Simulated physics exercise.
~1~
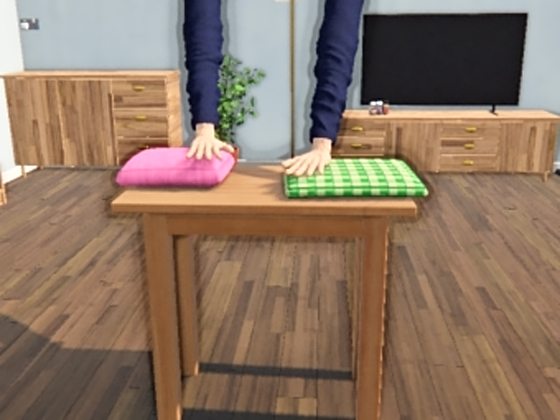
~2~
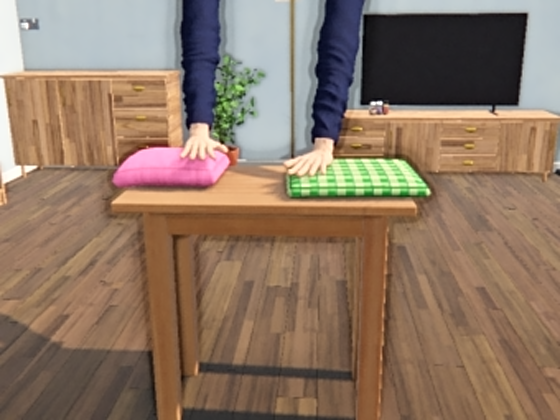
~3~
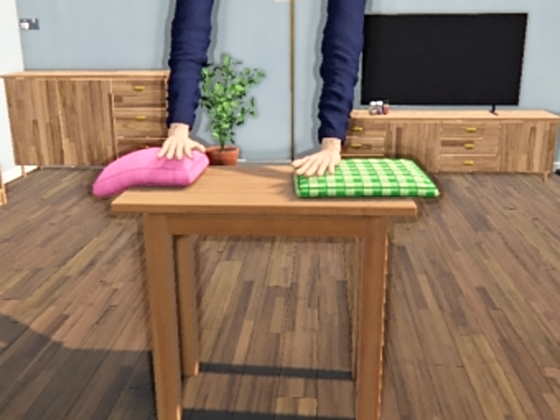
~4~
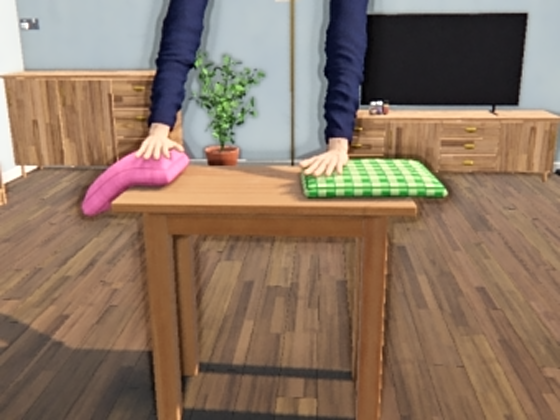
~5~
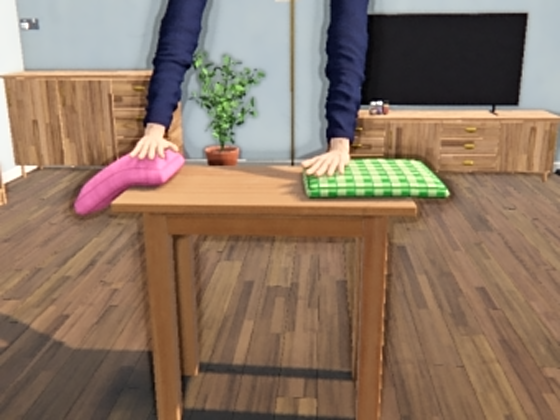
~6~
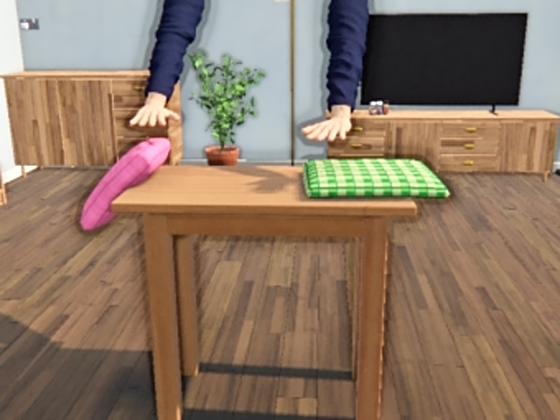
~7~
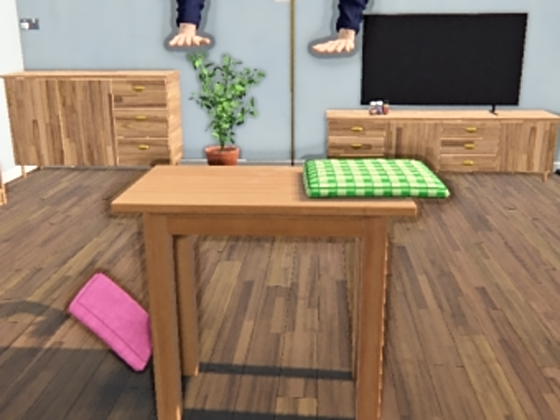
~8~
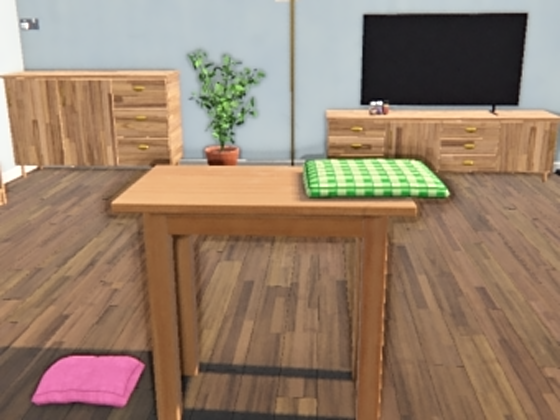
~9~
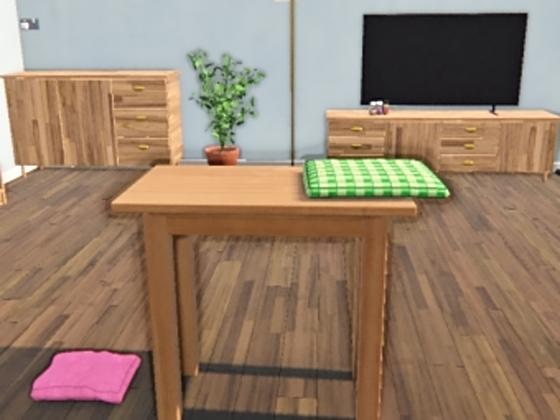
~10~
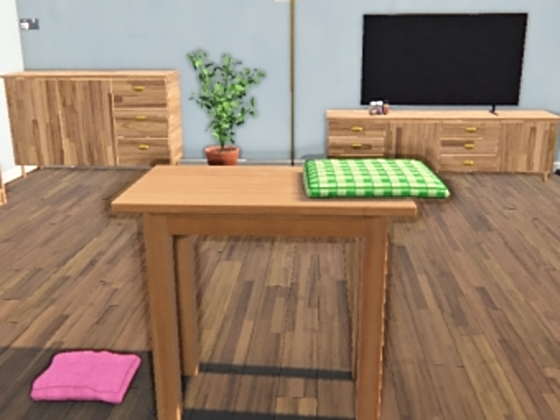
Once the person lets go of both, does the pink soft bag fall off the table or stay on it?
The pink soft bag tips over the left edge and falls to the floor, while the green seat pad holds its place on the table.
